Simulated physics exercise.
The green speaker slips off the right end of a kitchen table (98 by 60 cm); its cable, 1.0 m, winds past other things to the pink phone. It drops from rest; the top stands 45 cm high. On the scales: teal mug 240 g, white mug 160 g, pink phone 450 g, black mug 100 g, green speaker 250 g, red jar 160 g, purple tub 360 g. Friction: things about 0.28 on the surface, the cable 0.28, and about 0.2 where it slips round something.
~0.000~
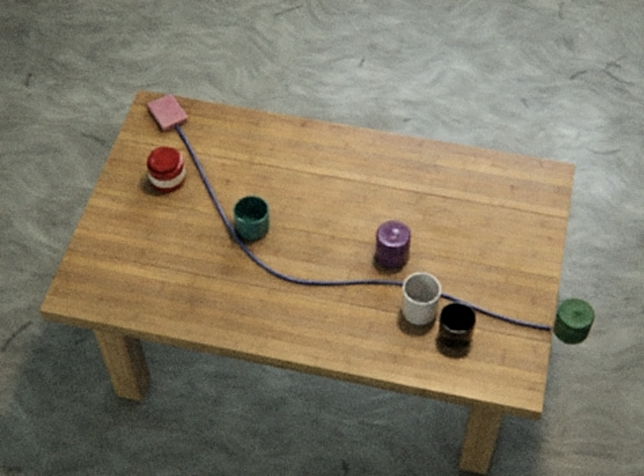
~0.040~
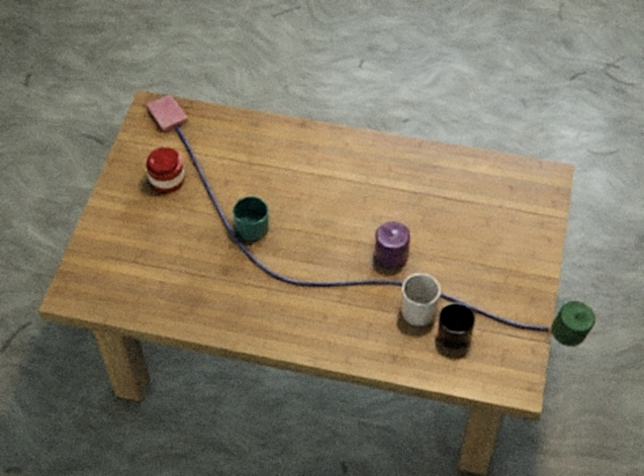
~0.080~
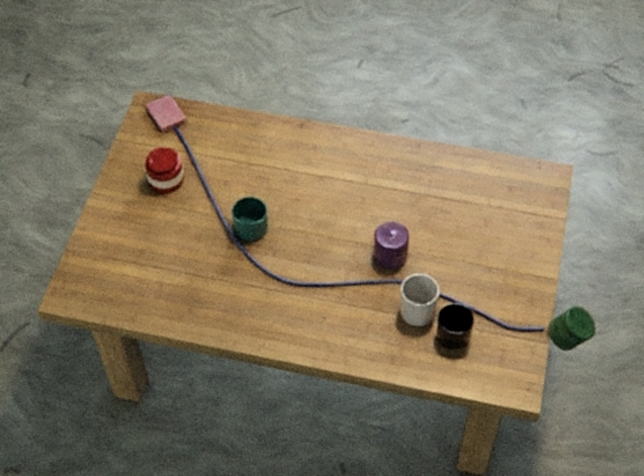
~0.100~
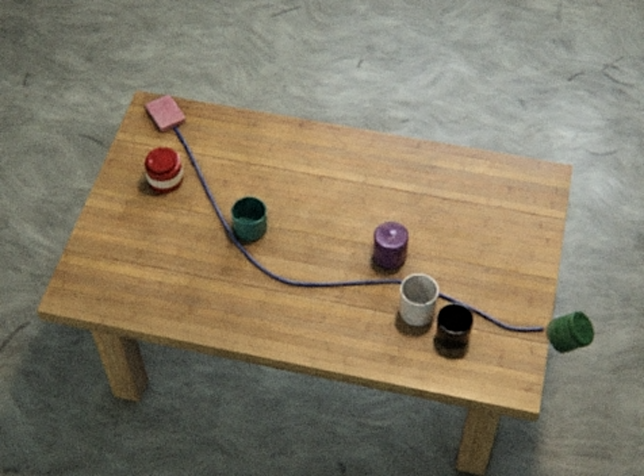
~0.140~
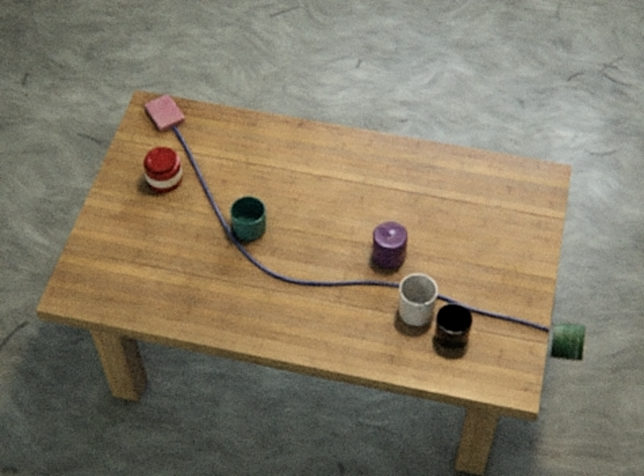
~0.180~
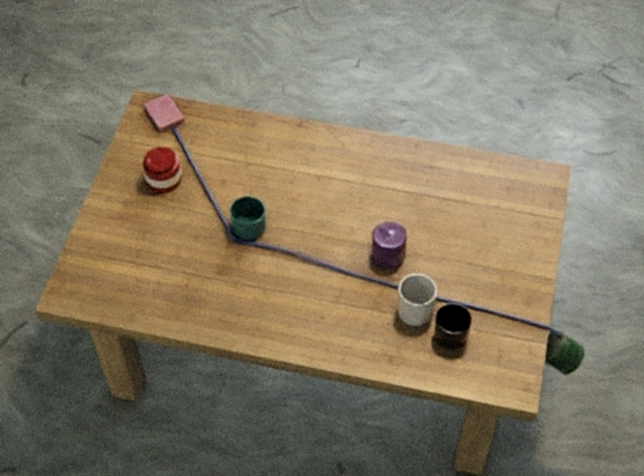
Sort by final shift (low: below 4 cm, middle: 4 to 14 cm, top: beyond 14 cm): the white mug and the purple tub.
In order: The white mug hardly moves; the purple tub barely shifts.
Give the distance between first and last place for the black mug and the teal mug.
About: Black mug 0 cm, teal mug 15 cm.
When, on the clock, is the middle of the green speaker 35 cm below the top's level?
About: 1.50 s.
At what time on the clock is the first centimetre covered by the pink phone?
Pink phone 0.24 s.
At 0.4 s, the cable's tail end at (185, 142); teal mug 11 cm off its start, green speaker over the edge, pink phone 5 cm off its start.
At 0.7 s, the cable's tail end at (200, 148); teal mug 13 cm off its start, pink phone 9 cm off its start, green speaker over the edge.
At 0.9 s, the cable's tail end at (214, 157); teal mug 13 cm off its start at (294, 174), pink phone 12 cm off its start at (199, 142), green speaker over the edge.
At 1.2 s, the cable's tail end at (231, 168); pink phone 17 cm off its start, teal mug 13 cm off its start, green speaker over the edge.
At 2.4 s, the cable's tail end at (264, 191); purple tub 0 cm off its start at (391, 234), white mug 0 cm off its start at (418, 290), pink phone 27 cm off its start at (248, 176), teal mug 13 cm off its start at (294, 174).
